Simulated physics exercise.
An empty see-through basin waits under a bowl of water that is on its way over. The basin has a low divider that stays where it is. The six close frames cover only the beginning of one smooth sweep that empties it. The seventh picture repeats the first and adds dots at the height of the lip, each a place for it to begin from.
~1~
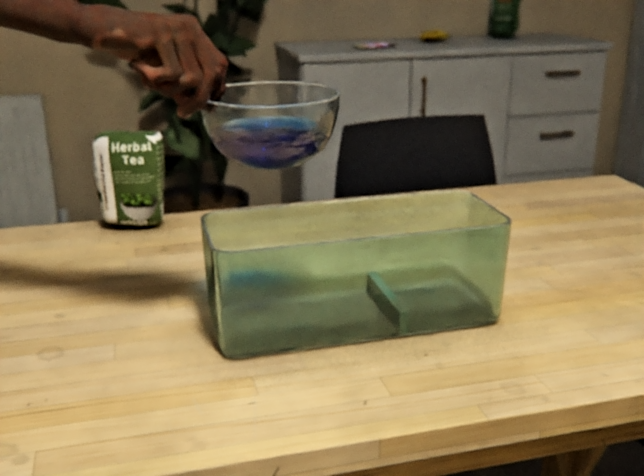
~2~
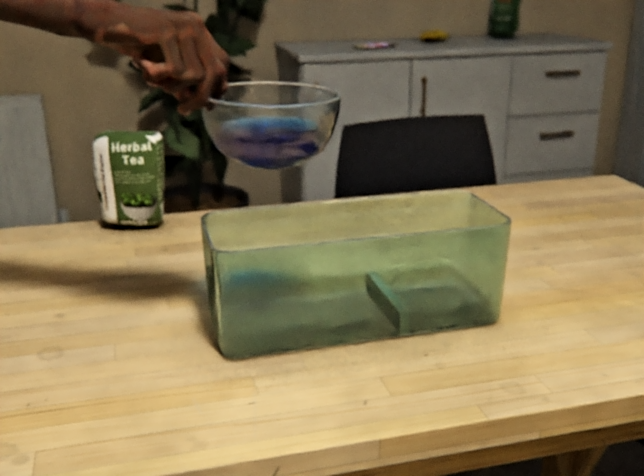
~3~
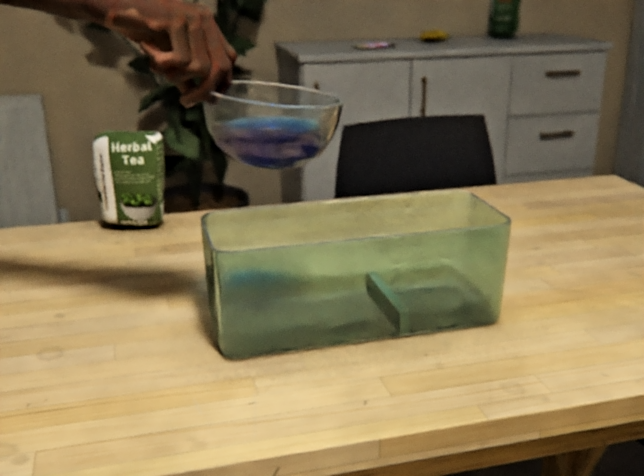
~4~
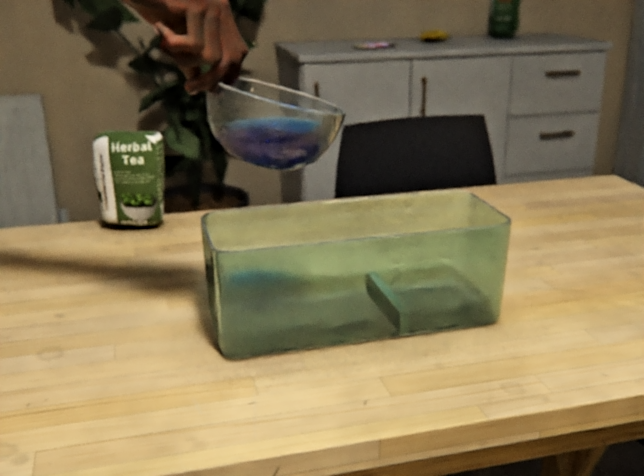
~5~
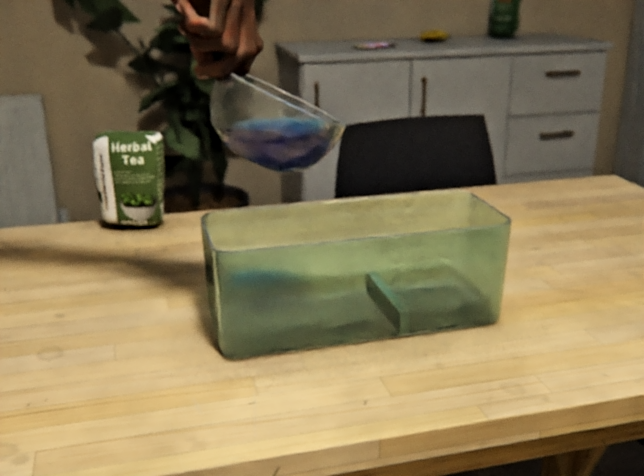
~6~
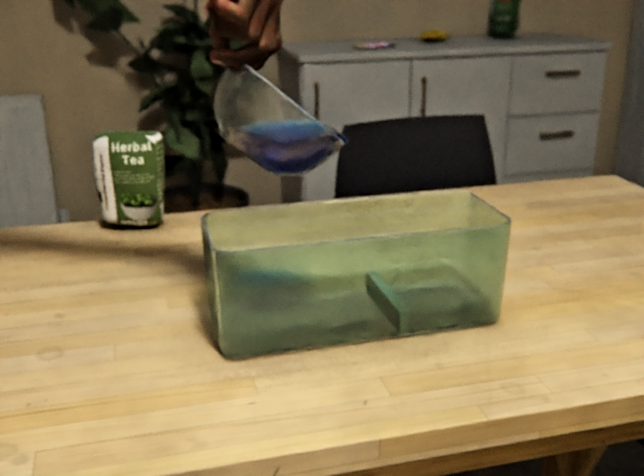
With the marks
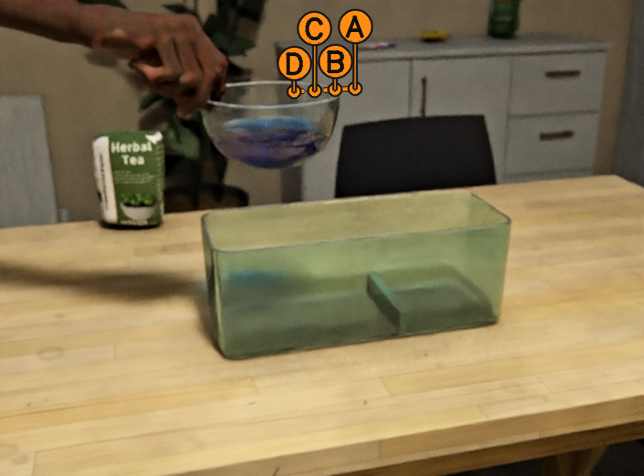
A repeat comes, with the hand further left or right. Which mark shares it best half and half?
The answer is dot A.
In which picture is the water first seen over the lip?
Picture 6.
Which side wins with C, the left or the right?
More ends on the left.
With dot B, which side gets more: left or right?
More ends on the left.
On the marked copy, A at (355, 88); B at (335, 89); C at (314, 90); D at (294, 91).
For dot A, about 51 % ends left of the wall and 49 % right of it.
For dot B, about 88 % ends left of the wall and 12 % right of it.
For dot C, about 90 % ends left of the wall and 10 % right of it.
For dot D, about 90 % ends left of the wall and 9 % right of it.
